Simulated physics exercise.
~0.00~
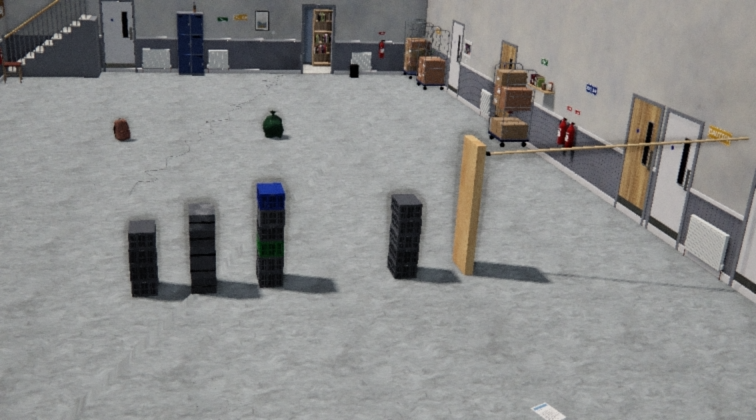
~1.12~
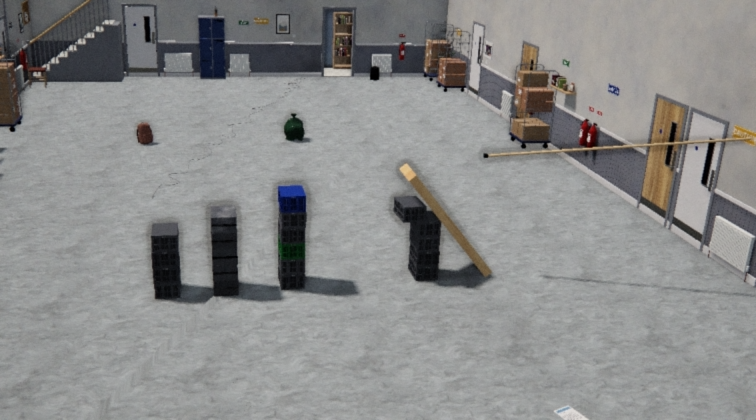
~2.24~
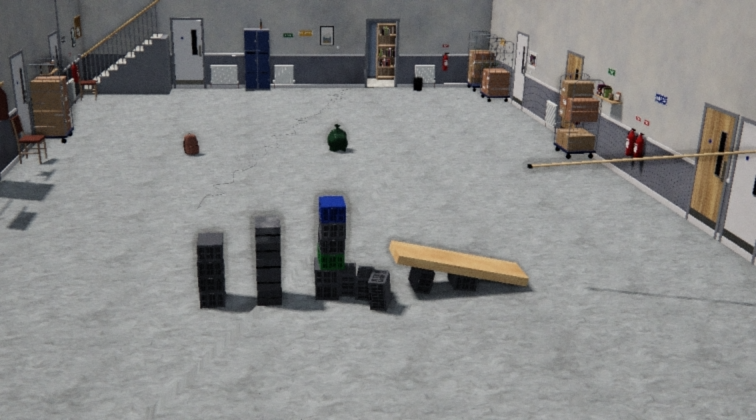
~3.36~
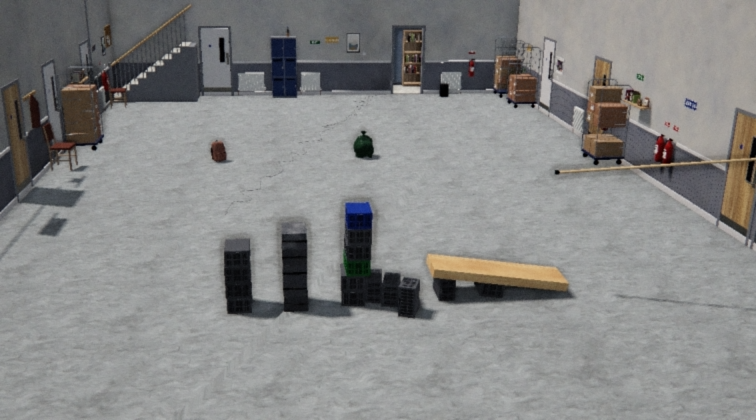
In a wide grey hall with doors, stairs and loaded trolleys, four columns of dark crates stand in a staggered row beside an upright wooden board. A long thin pole reaching in from the right tips the board leftward against the nearest column, whose top is knocked out of line. That column collapses under the board, spilling crates to the left, up to the foot of the next stack. The board comes down almost flat, resting tilted on fallen crates. The stack with the blue top and green crate stays standing, as do the two farther left.
